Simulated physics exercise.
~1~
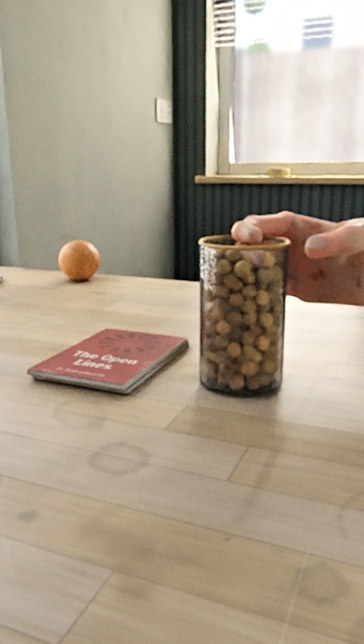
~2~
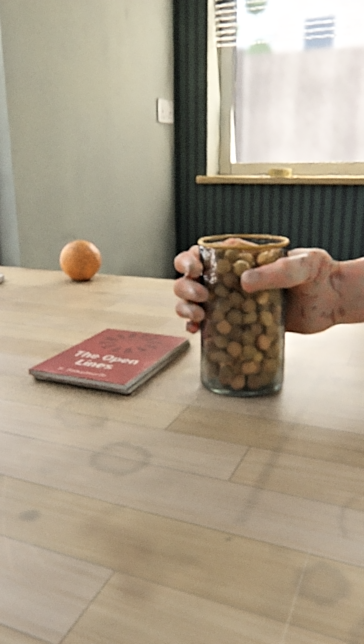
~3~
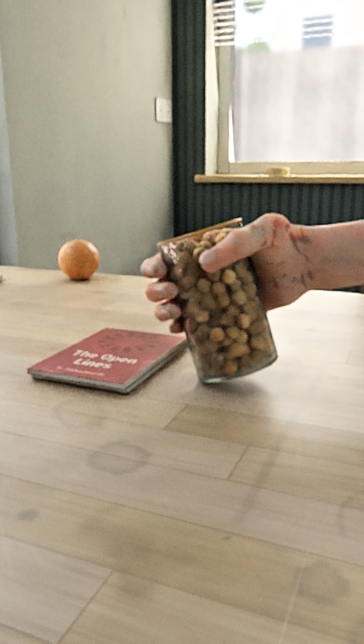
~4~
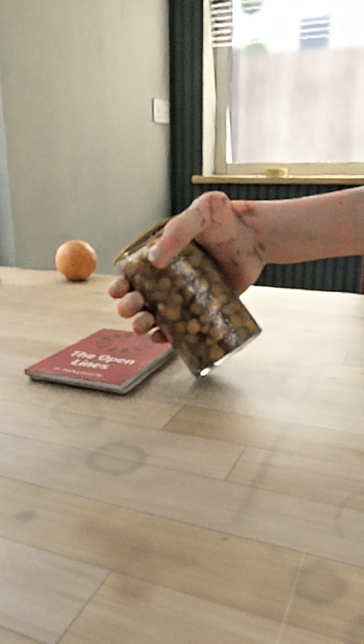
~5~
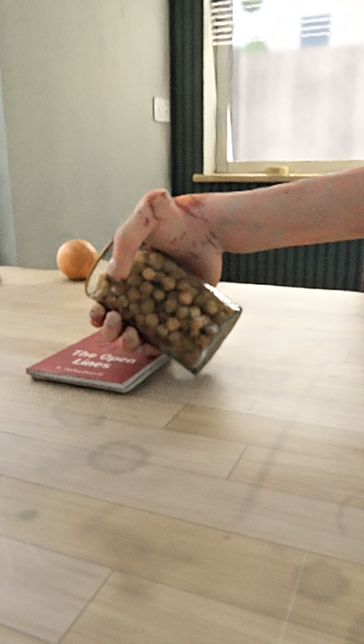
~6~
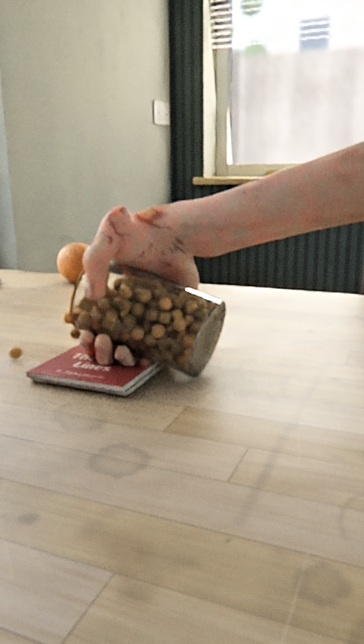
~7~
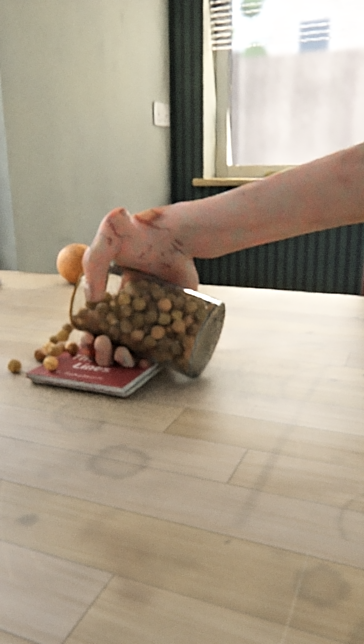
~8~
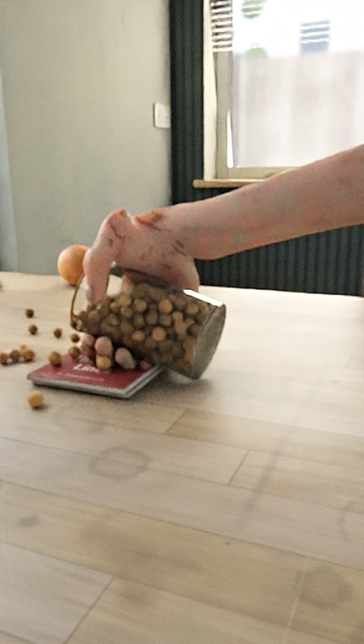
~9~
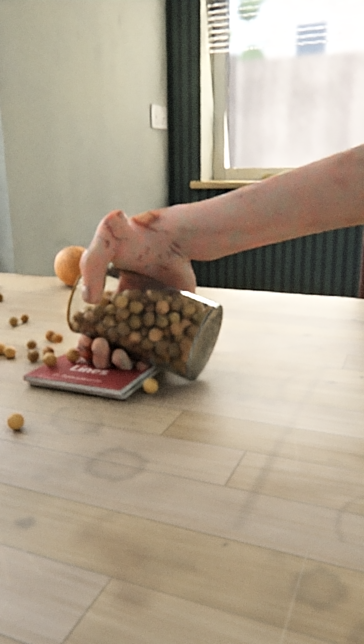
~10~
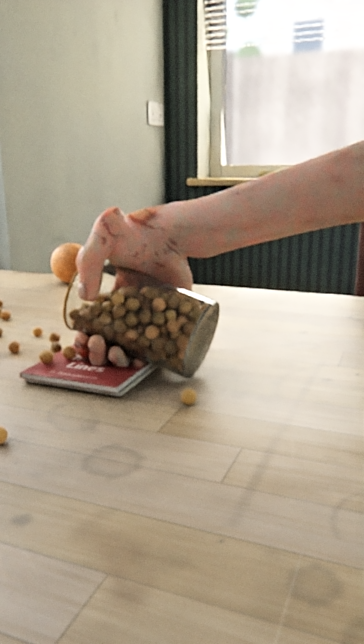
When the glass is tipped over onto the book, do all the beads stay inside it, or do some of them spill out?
Some of the beads spill out and roll over the table, though most of them are still in the glass at the end.
